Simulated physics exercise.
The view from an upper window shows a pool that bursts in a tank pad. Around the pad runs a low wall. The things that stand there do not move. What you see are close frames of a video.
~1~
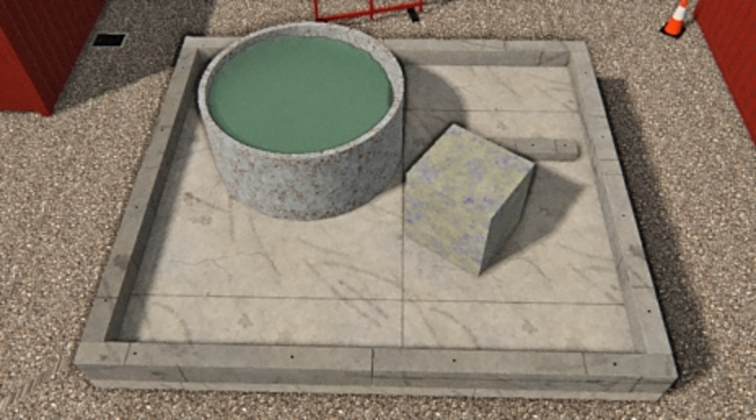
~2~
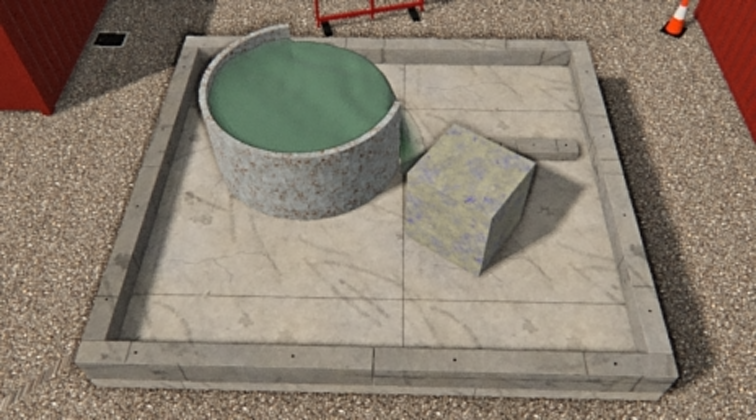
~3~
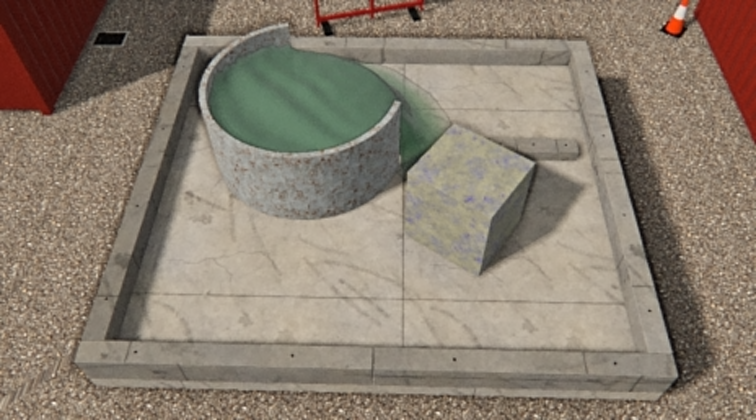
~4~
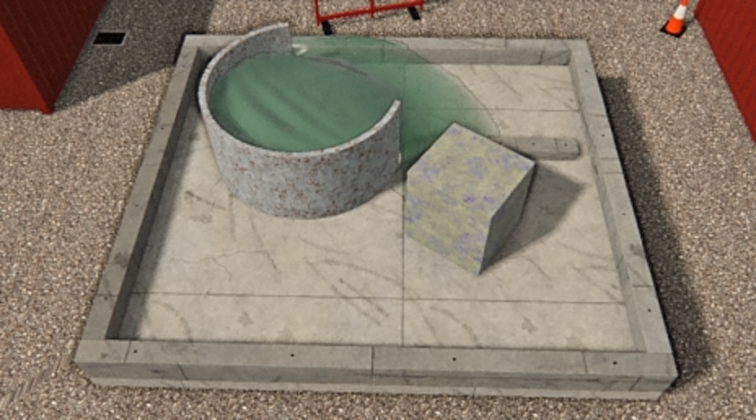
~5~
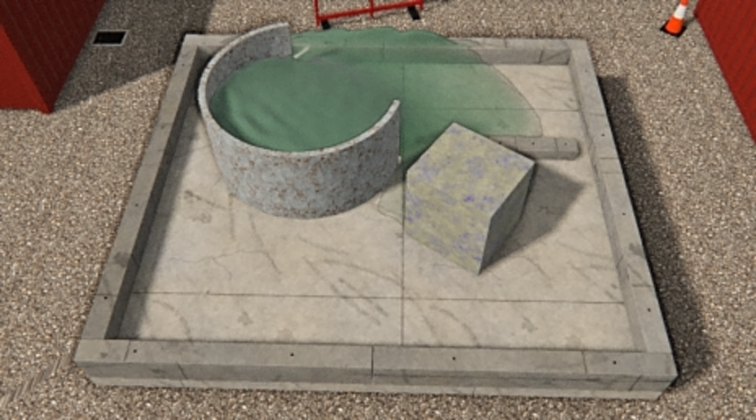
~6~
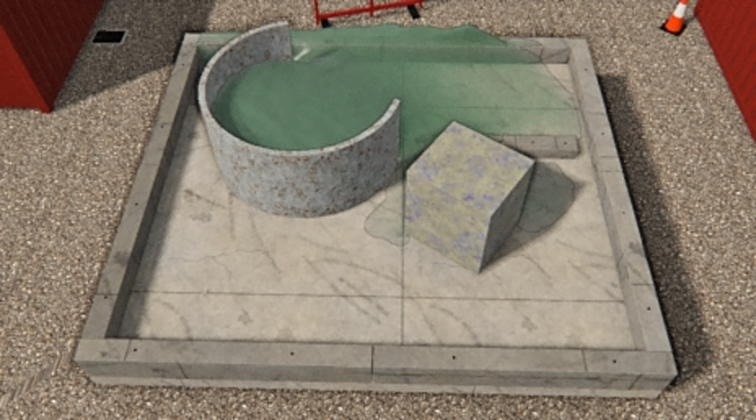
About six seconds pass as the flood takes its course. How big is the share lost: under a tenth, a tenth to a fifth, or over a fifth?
Major, beyond a fifth.
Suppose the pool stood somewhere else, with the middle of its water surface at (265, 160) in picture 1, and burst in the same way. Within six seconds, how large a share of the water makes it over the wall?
20 %.
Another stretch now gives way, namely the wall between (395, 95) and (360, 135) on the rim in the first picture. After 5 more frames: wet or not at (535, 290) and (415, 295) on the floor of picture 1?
Going in order, I'd call it not reached and then inundated.
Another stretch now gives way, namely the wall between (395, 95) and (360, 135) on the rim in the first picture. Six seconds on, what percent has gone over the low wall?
Around 4 percent.
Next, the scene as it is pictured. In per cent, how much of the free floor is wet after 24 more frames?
I'd estimate some 95 per cent.
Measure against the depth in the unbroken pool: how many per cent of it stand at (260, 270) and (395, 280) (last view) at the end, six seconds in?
Respectively, around 12 and 6 percent.
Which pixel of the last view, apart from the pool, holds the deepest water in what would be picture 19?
At about (563, 79).
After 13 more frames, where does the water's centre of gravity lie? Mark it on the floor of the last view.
Close to (410, 133).
A moment on, water covers 45 % of the floor; the low wall has let 6 % over.
Next, water covers 55 % of the floor; the low wall has let 10 % over.
Then, water covers 65 % of the floor; the low wall has let 26 % over.
Later, water covers 80 % of the floor; the low wall has let 30 % over.
In the end, water covers 80 % of the floor; the low wall has let 30 % over.
